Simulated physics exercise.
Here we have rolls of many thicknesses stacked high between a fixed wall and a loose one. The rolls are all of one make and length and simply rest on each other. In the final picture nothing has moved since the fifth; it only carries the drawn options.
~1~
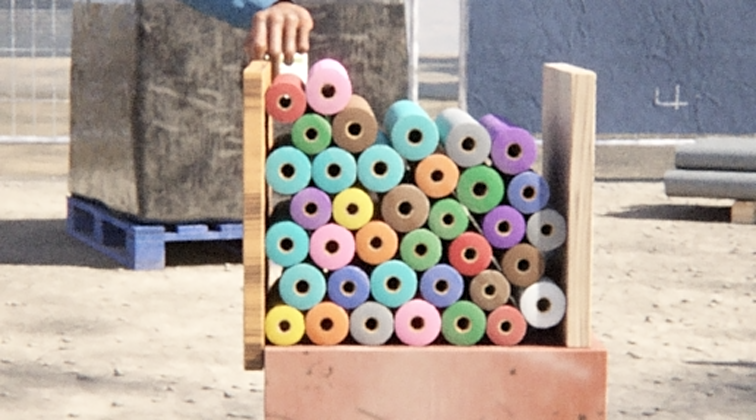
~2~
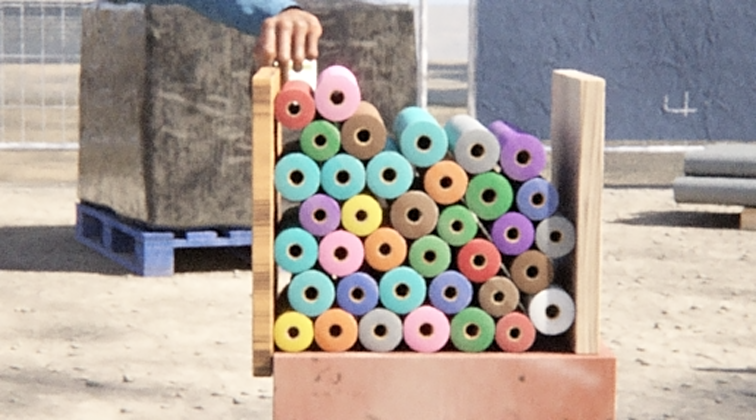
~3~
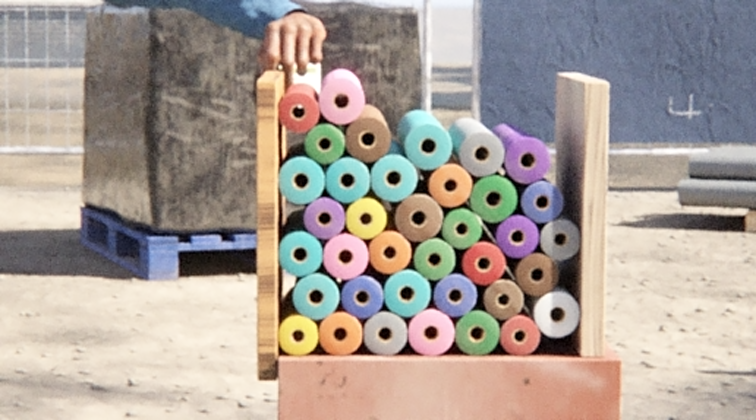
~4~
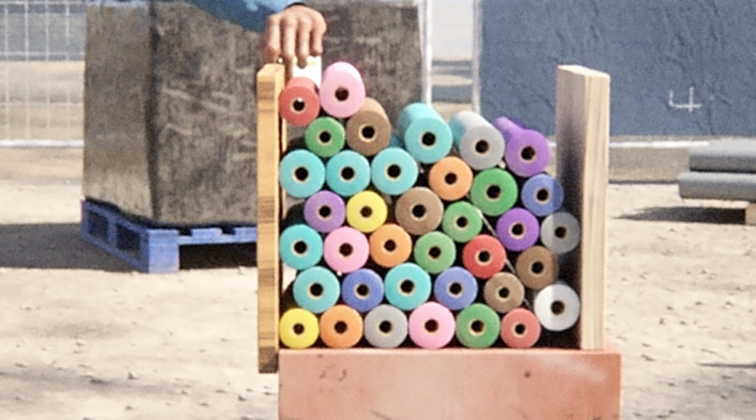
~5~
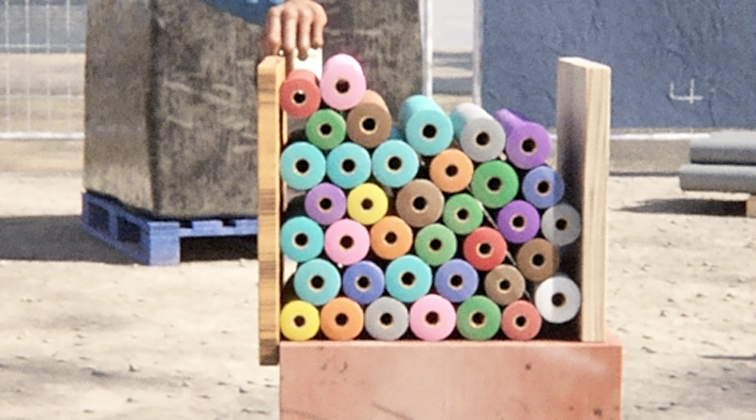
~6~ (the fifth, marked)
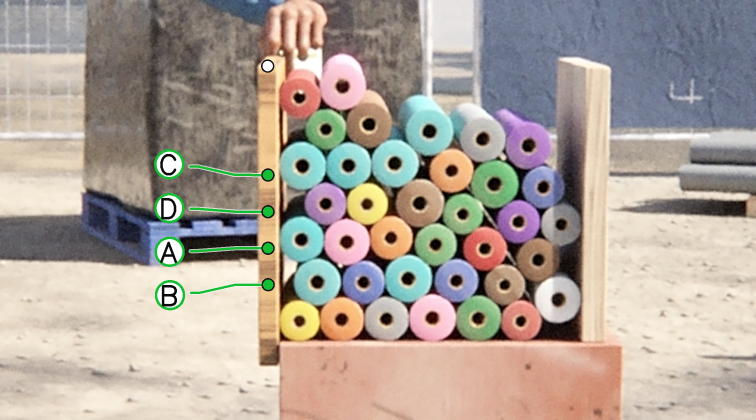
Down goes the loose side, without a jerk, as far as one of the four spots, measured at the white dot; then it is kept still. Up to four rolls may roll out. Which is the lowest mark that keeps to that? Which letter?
Stop at A.
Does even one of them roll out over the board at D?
Yes, at D.
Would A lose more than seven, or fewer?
It loses fewer than seven.
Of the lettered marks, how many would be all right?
Three of the four.
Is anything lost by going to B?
At B: Yes.
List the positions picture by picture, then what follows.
In the first picture, a turquoise roll (380, 169); a blue roll (529, 193); a purple roll (514, 151).
In the second picture, a purple roll (523, 157); side board (267, 210).
In the third picture, a yellow roll (298, 336); a red roll (520, 336).
In the fourth picture, a blue roll (455, 288); a white roll (557, 308).
In the fifth picture, a brown roll (419, 203); a turquoise roll (394, 164); a blue roll (543, 188).
On the marked copy, A at (268, 248); B at (268, 284); C at (268, 175); D at (268, 212); the white dot at (268, 66).
Taking A. A third of the way, top of the board (278, 146).
Two thirds of the way, top of the board (278, 237).
When it is over, top of the board (278, 247), four out over the board.
As for the rest, B more than four out over the board; C one out over the board; D one out over the board.
